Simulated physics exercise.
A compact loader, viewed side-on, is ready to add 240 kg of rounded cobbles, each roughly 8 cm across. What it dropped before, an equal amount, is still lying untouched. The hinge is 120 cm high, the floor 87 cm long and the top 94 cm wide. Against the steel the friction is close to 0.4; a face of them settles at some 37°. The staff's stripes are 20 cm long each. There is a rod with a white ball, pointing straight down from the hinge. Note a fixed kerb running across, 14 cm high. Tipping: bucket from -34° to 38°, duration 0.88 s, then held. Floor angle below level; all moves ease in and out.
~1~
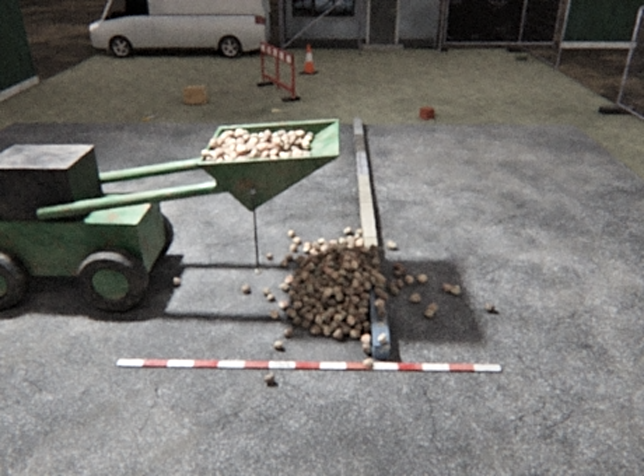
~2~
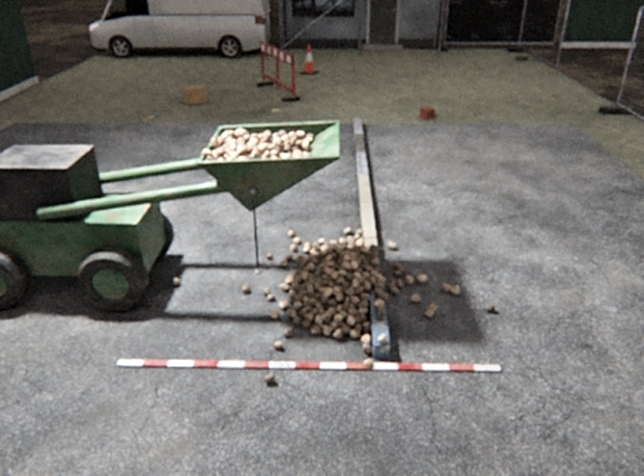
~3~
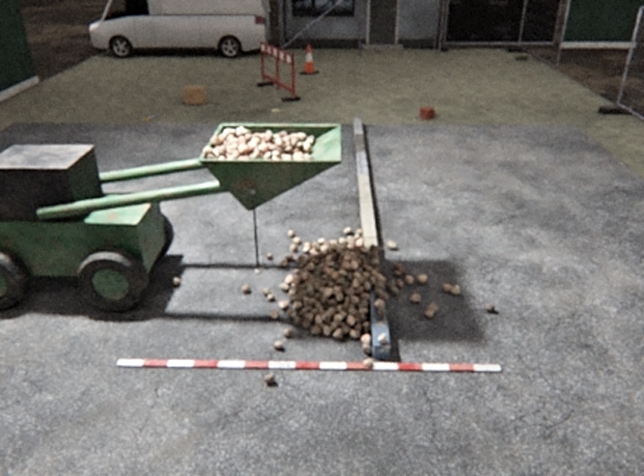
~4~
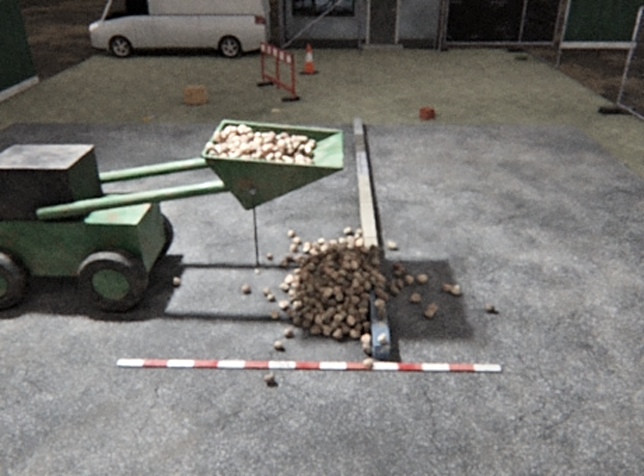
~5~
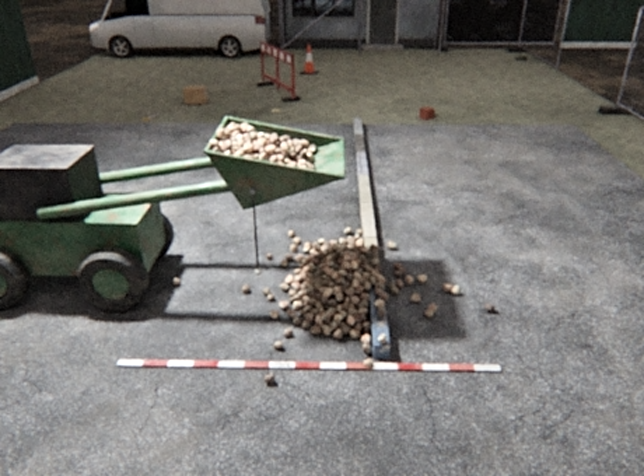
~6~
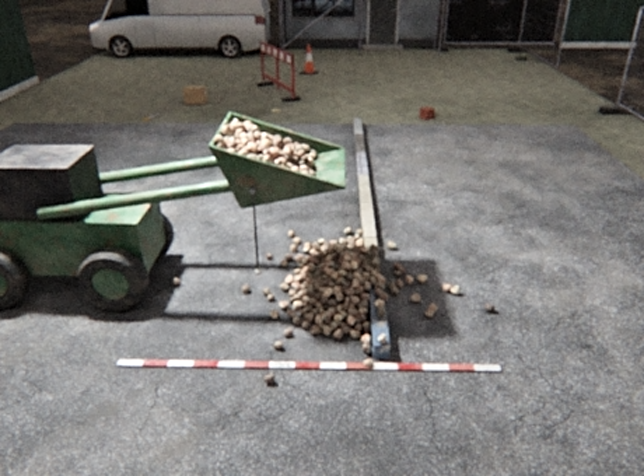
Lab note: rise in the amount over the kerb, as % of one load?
Approximately 41 %.
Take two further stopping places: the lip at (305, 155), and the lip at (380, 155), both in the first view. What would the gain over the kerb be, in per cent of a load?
First some 5, then 95 per cent.
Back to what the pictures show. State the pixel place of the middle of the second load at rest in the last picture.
They come to rest centred about (363, 276).
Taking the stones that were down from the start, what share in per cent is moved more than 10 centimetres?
Roughly 10 percent.
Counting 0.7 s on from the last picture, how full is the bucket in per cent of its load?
Estimate: 80 % remaining inside, roughly.
Then, 0.3 s after the last picture the floor is at 27°; in per cent of one load, 100 in the bucket, 96 on this side of the kerb, 4 over the kerb; the foremost stones are at (438, 295).
Then, 0.7 s after the last picture the floor is at 38°; in per cent of one load, 78 in the bucket, 118 on this side of the kerb, 4 over the kerb; the foremost stones are at (438, 295).
Then, 1.0 s after the last picture the floor is at 38°; in per cent of one load, 16 in the bucket, 171 on this side of the kerb, 13 over the kerb; the foremost stones are at (439, 295).
Then, 3.5 s after the last picture the floor is at 38°; in per cent of one load, 0 in the bucket, 155 on this side of the kerb, 45 over the kerb; the foremost stones are at (516, 281). Net gain over the kerb, 41.
